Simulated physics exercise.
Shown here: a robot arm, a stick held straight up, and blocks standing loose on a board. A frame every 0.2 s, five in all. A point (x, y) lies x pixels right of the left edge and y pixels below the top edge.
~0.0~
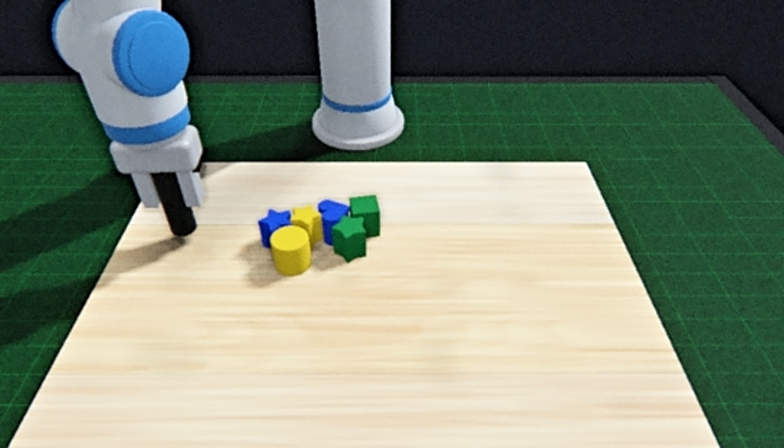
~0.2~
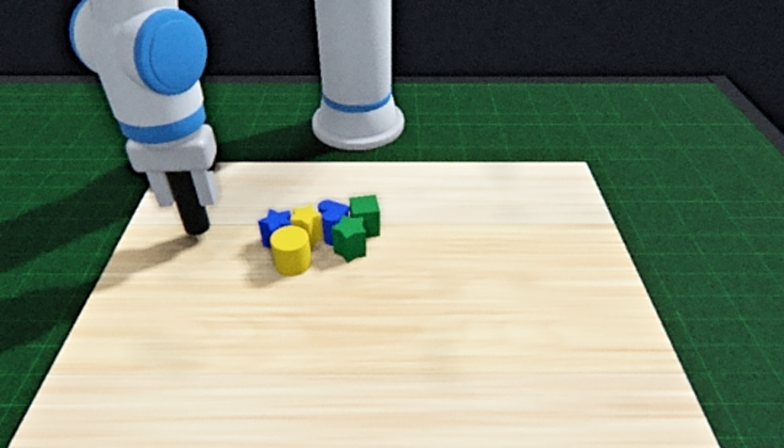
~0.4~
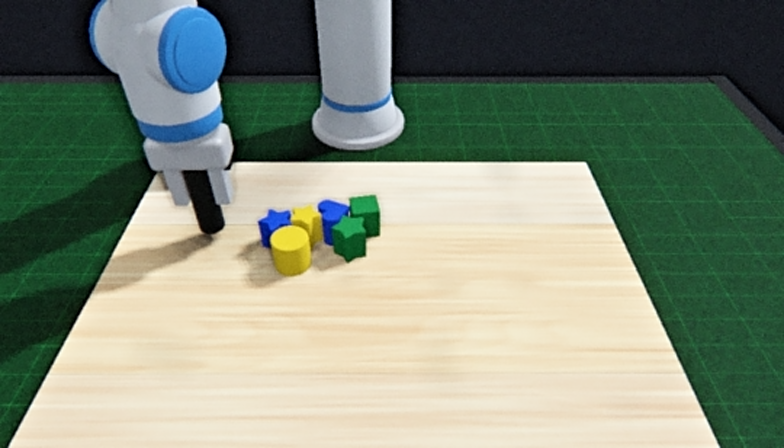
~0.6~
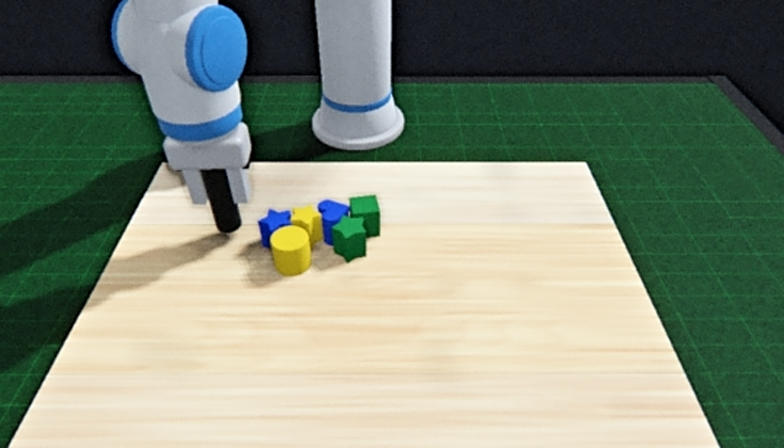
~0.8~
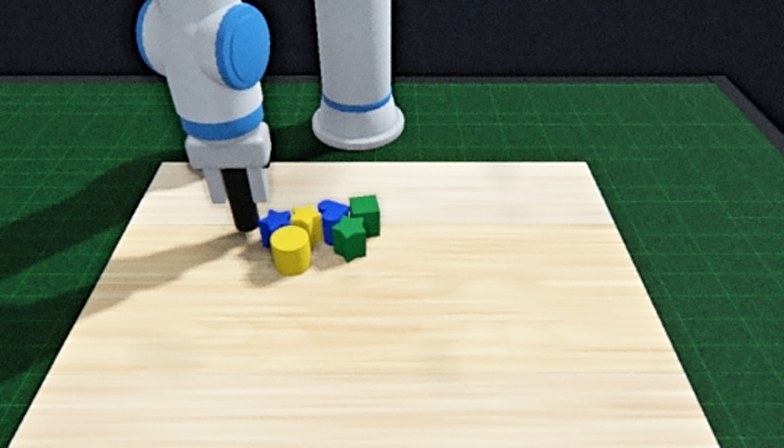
A robot arm holding a dark upright stick slid slowly to the right across a pale wooden board, closing the gap to a blue star block at the left of a still cluster of blue, yellow and green blocks.
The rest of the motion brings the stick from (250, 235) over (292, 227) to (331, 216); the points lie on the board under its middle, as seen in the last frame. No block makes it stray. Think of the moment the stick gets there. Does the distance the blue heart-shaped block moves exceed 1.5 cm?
No - that is not the case.
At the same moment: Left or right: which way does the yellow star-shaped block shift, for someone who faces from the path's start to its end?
Shifts right.
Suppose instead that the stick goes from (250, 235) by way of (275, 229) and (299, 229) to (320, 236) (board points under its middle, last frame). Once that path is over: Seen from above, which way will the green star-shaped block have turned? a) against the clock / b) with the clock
The answer is b.
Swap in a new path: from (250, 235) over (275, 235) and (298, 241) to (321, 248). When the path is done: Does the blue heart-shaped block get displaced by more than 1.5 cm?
Yes, that is what happens.
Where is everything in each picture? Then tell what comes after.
The first frame shows lower end of the stick at (185, 230), tops of blocks, blue star-shaped block at (276, 218), yellow star-shaped block at (305, 213), blue heart-shaped block at (332, 208), green square piece at (364, 204).
The second frame shows stick at (198, 229), blocks as before.
The third frame shows stick at (213, 227), blocks as before.
The fourth frame shows stick at (230, 226), blocks as before.
The fifth frame shows stick at (248, 225), blue star-shaped block at (276, 218), yellow star-shaped block at (305, 213), blue heart-shaped block at (332, 208), green square piece at (364, 204).
What follows on the original path. One third of the way, stick at (277, 221); blue star-shaped block at (286, 218), turned 30° clockwise; yellow star-shaped block at (315, 215); blue heart-shaped block at (338, 208), turned 20° anticlockwise; green square piece at (368, 203).
Two thirds of the way, stick at (305, 214); blue star-shaped block at (292, 217), turned 65° clockwise; yellow star-shaped block at (319, 217), turned 15° anticlockwise; blue heart-shaped block at (342, 208), turned 25° anticlockwise; green square piece at (369, 202).
At the end, stick at (330, 207); blue star-shaped block at (292, 217), turned 65° clockwise; yellow star-shaped block at (319, 217), turned 15° anticlockwise; blue heart-shaped block at (342, 208), turned 25° anticlockwise; green square piece at (369, 202).
